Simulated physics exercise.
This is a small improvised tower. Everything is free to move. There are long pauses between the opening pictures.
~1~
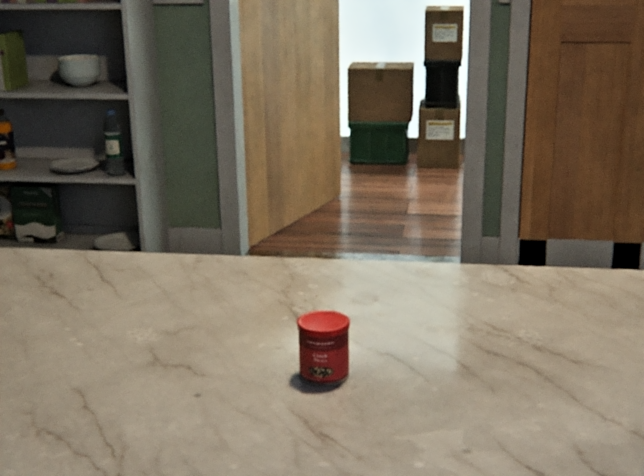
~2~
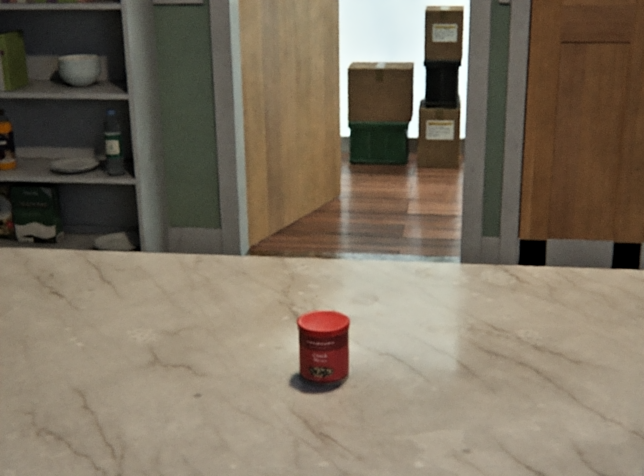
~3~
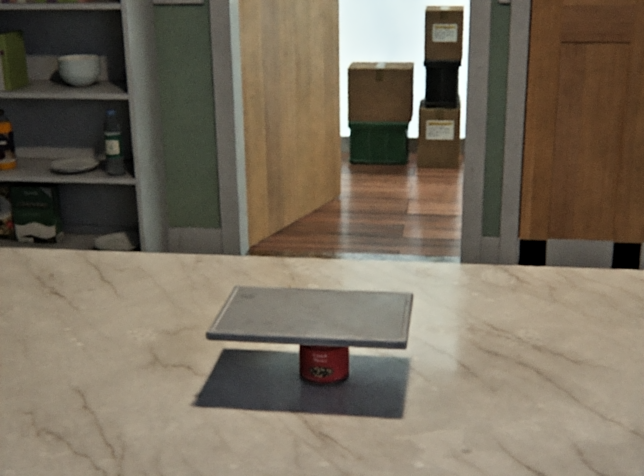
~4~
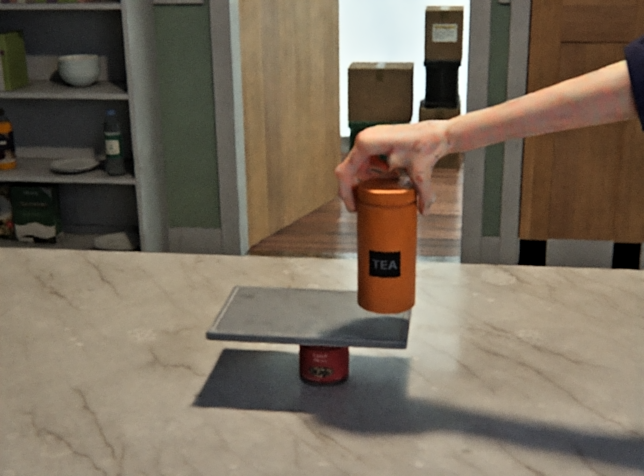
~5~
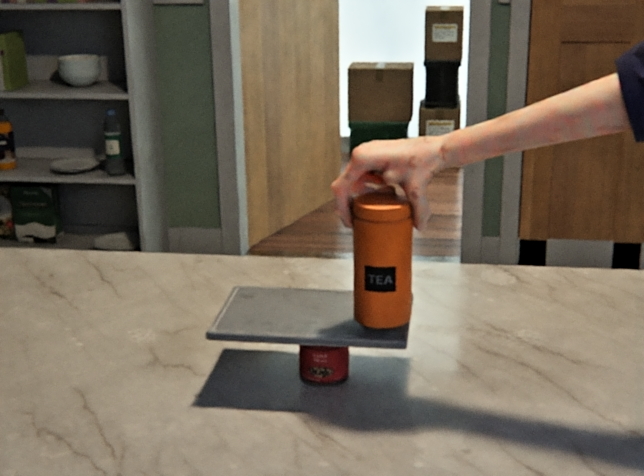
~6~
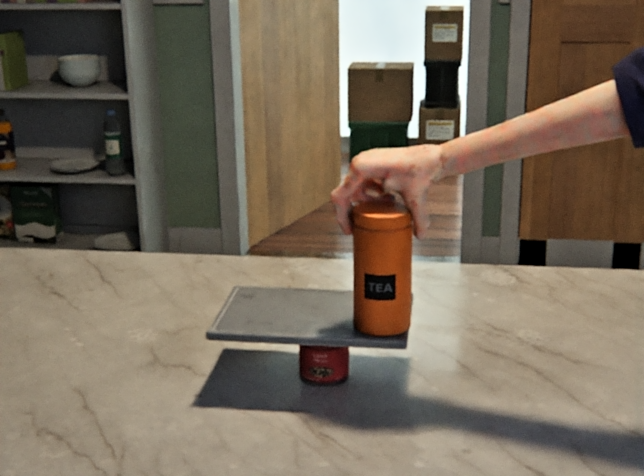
A small red tin stands alone on a pale marbled counter, seen from slightly above by a still camera, with shelves of dishes and bottles at left and an open doorway showing stacked boxes behind. A flat grey board then appears lying across the tin, casting a dark shadow. From the right, a hand lowers an orange jar labelled TEA onto the board's right side and keeps hold of its top.
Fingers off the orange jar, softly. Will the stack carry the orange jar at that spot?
In the end the stack comes apart.
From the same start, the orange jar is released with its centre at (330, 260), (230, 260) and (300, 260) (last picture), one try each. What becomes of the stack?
In the first case it keeps its balance; in the second case it gives way; in the third case it holds.
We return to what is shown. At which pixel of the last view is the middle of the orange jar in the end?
Near (492, 387).
Then, 0.40 s past the last view, orange jar now fallen; grey lid rocked 65° from its first pose.
Then, 0.60 s past the last view, grey lid on its side.
Then, 1.10 s past the last view, grey lid now fallen.
Finally, fallen, orange jar and grey lid; red tin still in place. Final places as the last picture's camera would see them, orange jar near (492, 387). The stack gives way.
